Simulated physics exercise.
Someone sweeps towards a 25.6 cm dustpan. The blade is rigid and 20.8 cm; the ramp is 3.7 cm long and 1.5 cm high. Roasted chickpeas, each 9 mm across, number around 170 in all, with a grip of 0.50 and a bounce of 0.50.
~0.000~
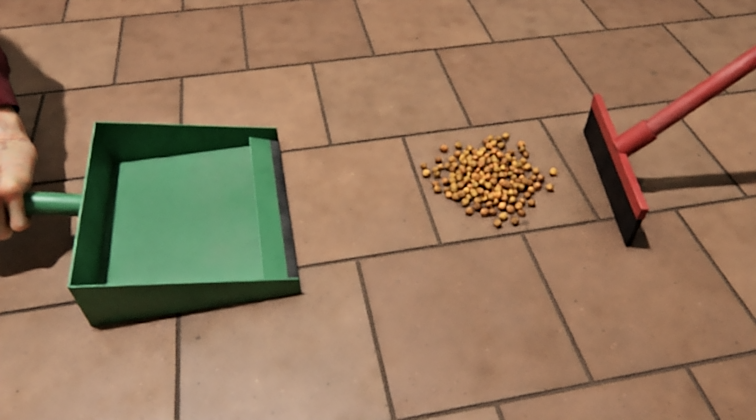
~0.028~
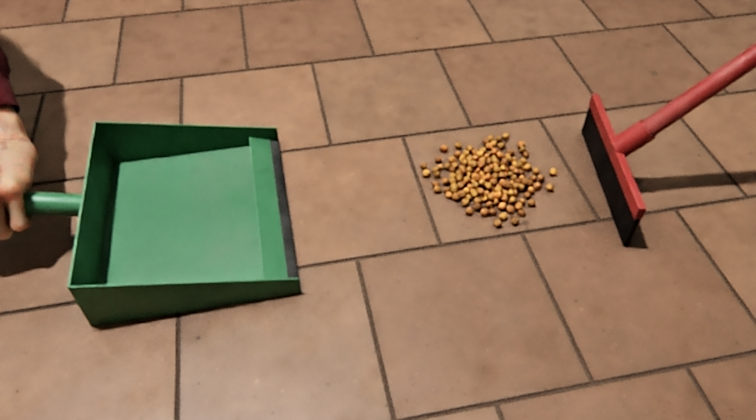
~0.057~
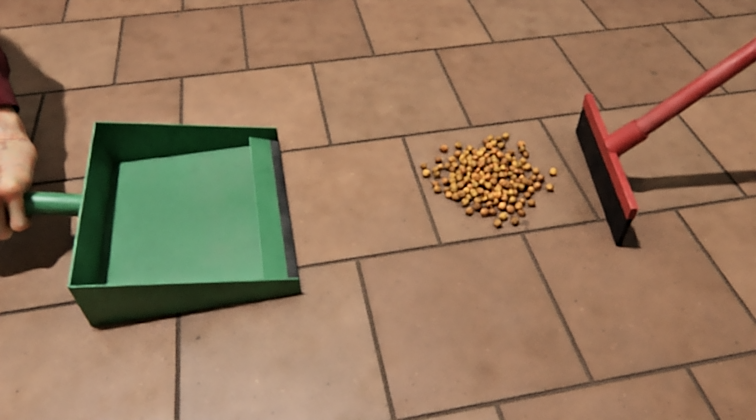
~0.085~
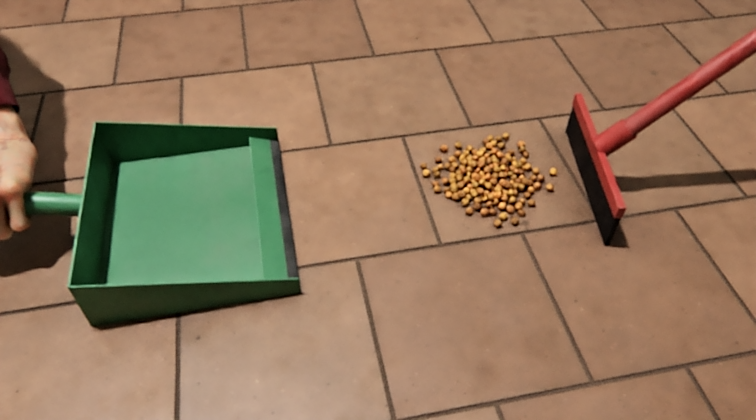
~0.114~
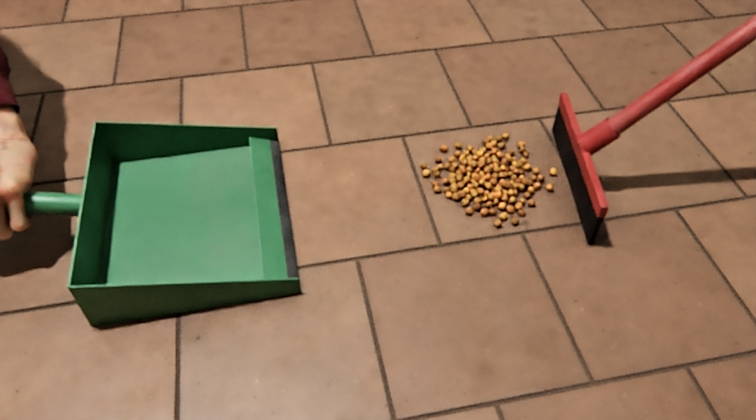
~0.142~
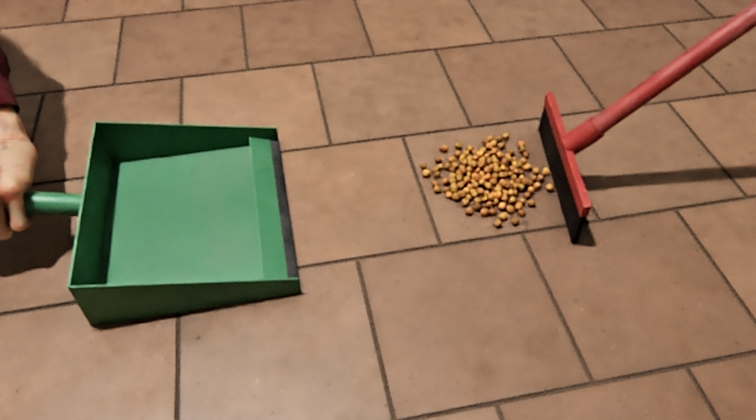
At first, a loose pile of roasted chickpeas lies on brown floor tiles between a green dustpan, gripped by a hand at the left, and a red-handled blade at the right. The blade then slides left across the tiles until it reaches the pile's right edge, while the dustpan stays still.
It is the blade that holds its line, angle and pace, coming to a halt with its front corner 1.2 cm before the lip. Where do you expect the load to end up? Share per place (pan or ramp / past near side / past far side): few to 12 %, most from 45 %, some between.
In the pan or on its ramp: Some. Past the pan's near side: Few. Past the pan's far side: Some.
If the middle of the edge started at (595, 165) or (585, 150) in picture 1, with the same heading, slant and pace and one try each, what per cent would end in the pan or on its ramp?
Around 30 percent, then around 20 percent.
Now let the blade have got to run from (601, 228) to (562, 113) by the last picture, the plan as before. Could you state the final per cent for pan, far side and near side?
You'd see pan at 0, far at 0 and near at 5.
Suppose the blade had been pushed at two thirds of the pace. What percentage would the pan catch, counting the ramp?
Share: Near 30 %.
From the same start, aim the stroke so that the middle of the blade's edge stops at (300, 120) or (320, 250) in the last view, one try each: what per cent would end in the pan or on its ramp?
Around 15 per cent, and around 10 per cent.
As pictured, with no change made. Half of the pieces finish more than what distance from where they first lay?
It works out to roughly 28 cm.
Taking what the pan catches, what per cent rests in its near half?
Some 10 per cent.
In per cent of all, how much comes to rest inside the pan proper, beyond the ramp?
Around 10 in a hundred.
Then, at 0.38 s, middle of the blade 19 cm from the lip; 0 % over the lip, far side 0 %, near side 0 %.
After 0.53 s, middle of the blade 9 cm from the lip; 0 % over the lip, far side 10 %, near side 0 %.
After 0.82 s, middle of the blade 3 cm from the lip; 30 % over the lip, far side 20 %, near side 0 %.
At rest (1.3 s), pan 30 %, near side 0 %, far side 20 %, in front of the lip or behind the blade 50 %.
